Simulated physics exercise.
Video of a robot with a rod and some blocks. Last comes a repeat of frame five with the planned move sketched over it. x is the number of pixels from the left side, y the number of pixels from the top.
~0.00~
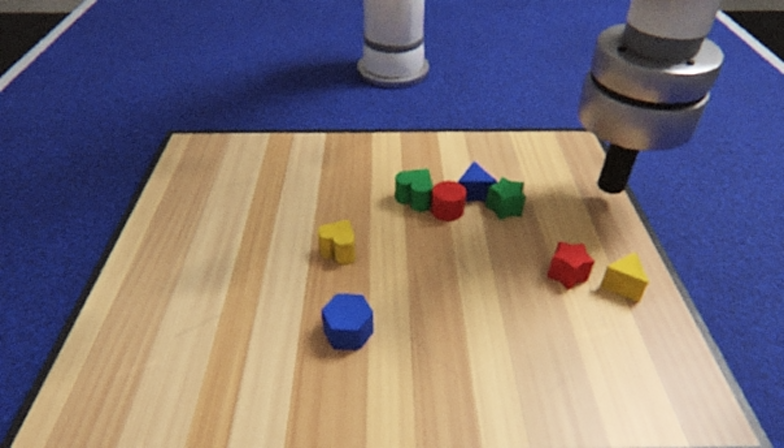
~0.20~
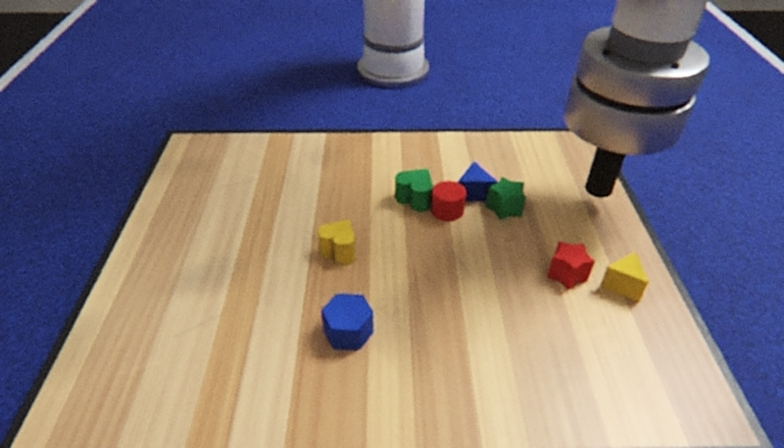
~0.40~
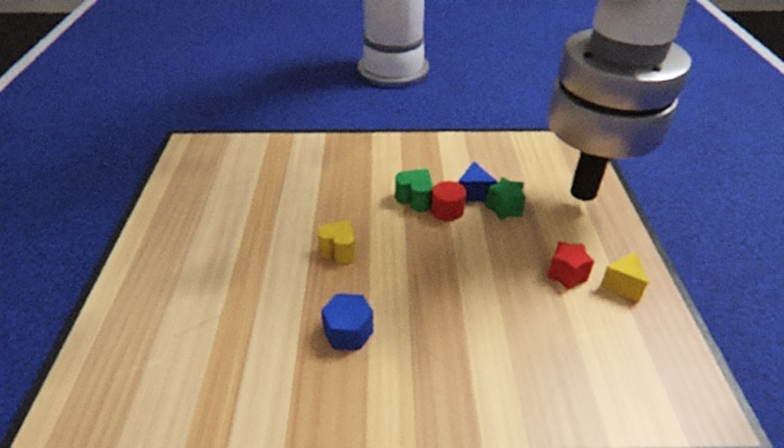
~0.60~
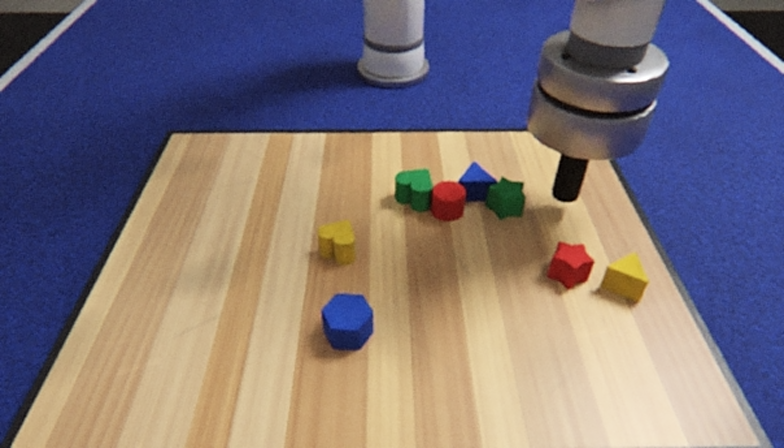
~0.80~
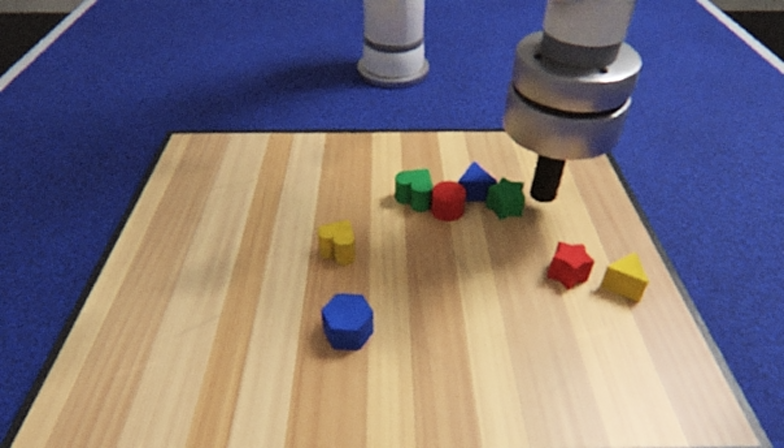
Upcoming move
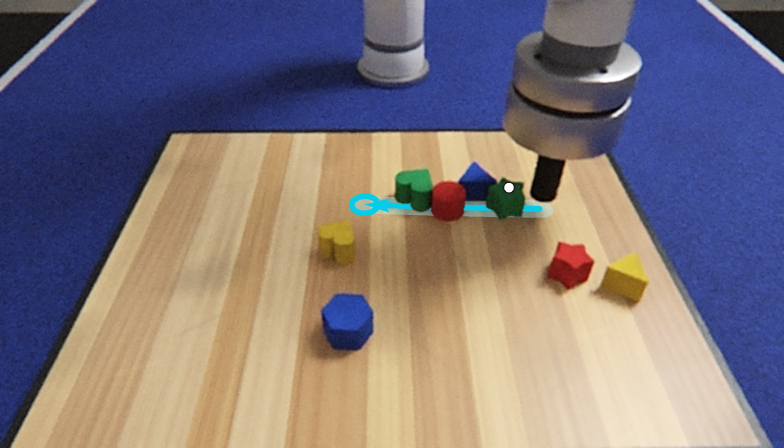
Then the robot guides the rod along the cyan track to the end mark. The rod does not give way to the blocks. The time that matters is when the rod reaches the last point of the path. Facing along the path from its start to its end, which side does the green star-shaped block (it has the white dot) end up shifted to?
Leftward.
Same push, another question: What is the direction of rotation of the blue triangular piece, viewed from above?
The twist is clockwise.
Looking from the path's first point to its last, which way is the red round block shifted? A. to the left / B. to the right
I'll go with A - to the left.
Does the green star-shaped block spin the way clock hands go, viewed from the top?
Going by the path, no.
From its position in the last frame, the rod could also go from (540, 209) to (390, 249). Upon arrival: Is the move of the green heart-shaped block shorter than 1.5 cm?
My answer is no.
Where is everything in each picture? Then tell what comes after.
Tip of the rod (610, 187), middles of tops, green heart-shaped block (416, 179), red round block (449, 190), blue triangular piece (476, 174), green star-shaped block (509, 188), in the first frame.
Rod (598, 190), nothing pushed, in the second frame.
Rod (583, 193), nothing pushed, in the third frame.
Rod (565, 195), nothing pushed, in the fourth frame.
Rod (543, 195), green heart-shaped block (416, 179), red round block (449, 190), blue triangular piece (476, 174), green star-shaped block (509, 188), in the fifth frame.
The line goes in a line from (540, 209) to (365, 205); the dot is on the green star-shaped block.
What follows on the original path. One third of the way, rod (483, 194); green heart-shaped block (404, 180), turned 50° clockwise; red round block (426, 195); blue triangular piece (448, 167), turned 80° clockwise; green star-shaped block (457, 187).
Two thirds of the way, rod (423, 192); green heart-shaped block (369, 176), turned 95° clockwise; red round block (378, 207); blue triangular piece (443, 166), turned 100° clockwise; green star-shaped block (397, 190), turned 20° anticlockwise.
At the end, rod (364, 191); green heart-shaped block (343, 173), turned 150° clockwise; red round block (352, 220); blue triangular piece (443, 166), turned 100° clockwise; green star-shaped block (350, 199), turned 65° anticlockwise.
